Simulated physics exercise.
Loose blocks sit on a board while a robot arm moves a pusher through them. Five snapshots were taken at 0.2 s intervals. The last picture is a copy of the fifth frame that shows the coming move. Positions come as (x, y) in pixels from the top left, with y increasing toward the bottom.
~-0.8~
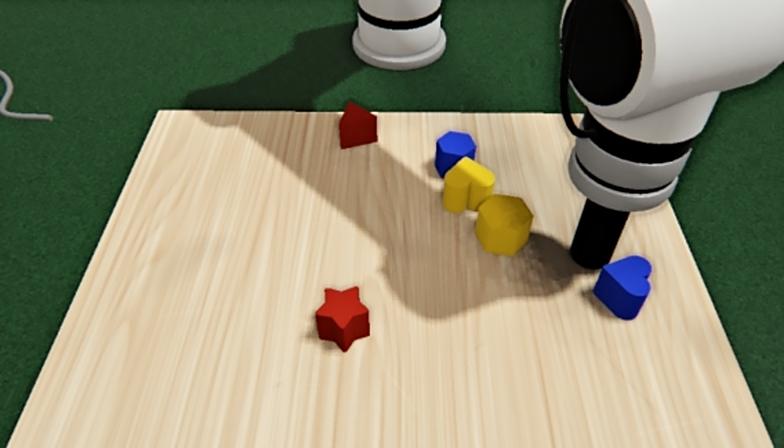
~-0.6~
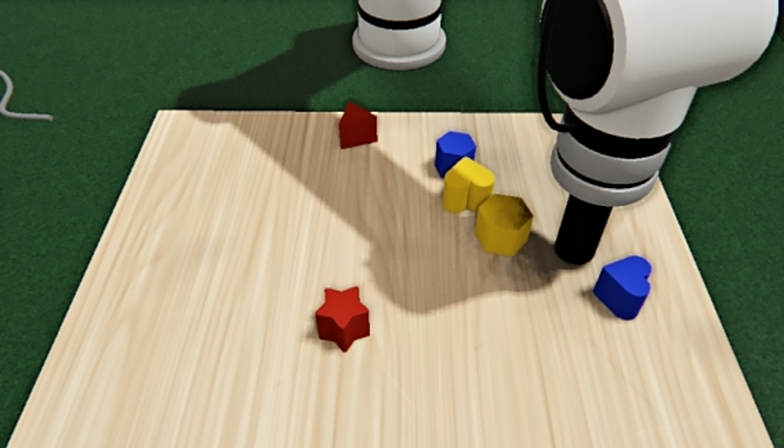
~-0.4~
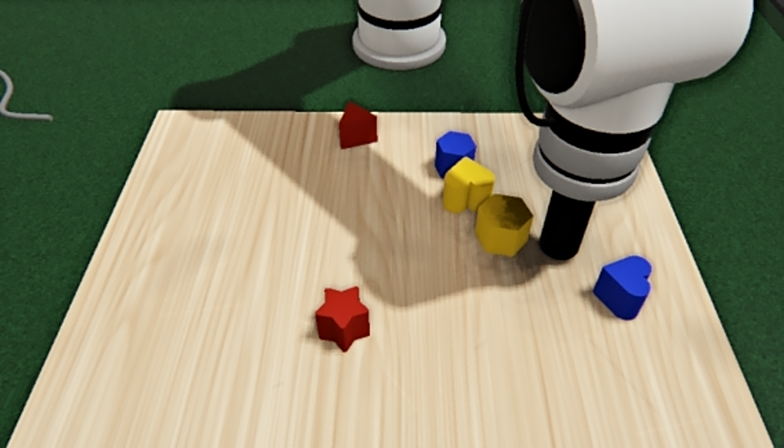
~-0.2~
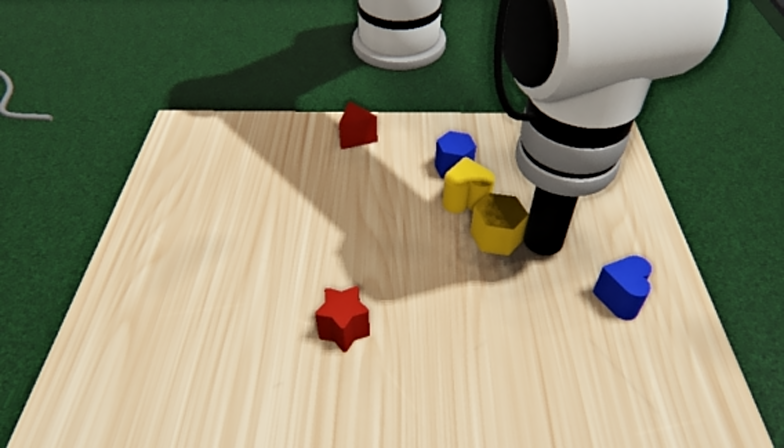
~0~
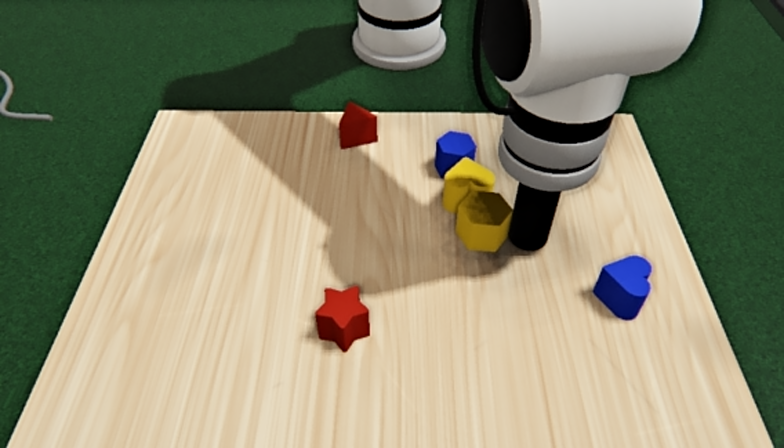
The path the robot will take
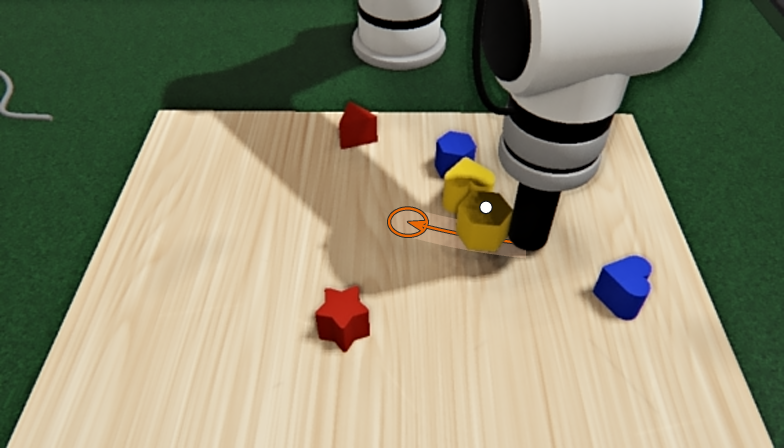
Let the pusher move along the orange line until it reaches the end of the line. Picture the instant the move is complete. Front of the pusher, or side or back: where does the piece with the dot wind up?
It stays on the pusher's front.
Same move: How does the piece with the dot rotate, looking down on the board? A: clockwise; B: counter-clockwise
It's B.
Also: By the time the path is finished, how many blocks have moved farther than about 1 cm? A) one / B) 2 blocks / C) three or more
A
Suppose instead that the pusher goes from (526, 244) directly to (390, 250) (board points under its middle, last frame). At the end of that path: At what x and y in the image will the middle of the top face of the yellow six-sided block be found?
The answer is (418, 191).
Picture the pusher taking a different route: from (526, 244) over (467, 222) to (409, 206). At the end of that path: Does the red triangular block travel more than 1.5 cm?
No - that is not the case.
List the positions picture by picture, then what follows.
Pusher tip at (590, 254); block tops, yellow heart-shaped block at (469, 174); yellow six-sided block at (506, 211), in the first frame.
Pusher at (574, 250); blocks unchanged, in the second frame.
Pusher at (559, 245); blocks unchanged, in the third frame.
Pusher at (543, 241); yellow six-sided block at (501, 210), in the fourth frame.
Pusher at (528, 237); yellow heart-shaped block at (469, 174); yellow six-sided block at (486, 207), in the fifth frame.
Path on the board, from (526, 244) by way of (465, 235) to (408, 222); the dot is on the yellow six-sided block.
The first path, step by step. One third of the way, pusher at (486, 231); yellow six-sided block at (444, 203).
Two thirds of the way, pusher at (446, 224); yellow six-sided block at (404, 199), turned 20° anticlockwise.
At the end, pusher at (408, 215); yellow heart-shaped block in place; yellow six-sided block at (365, 196), turned 35° anticlockwise.
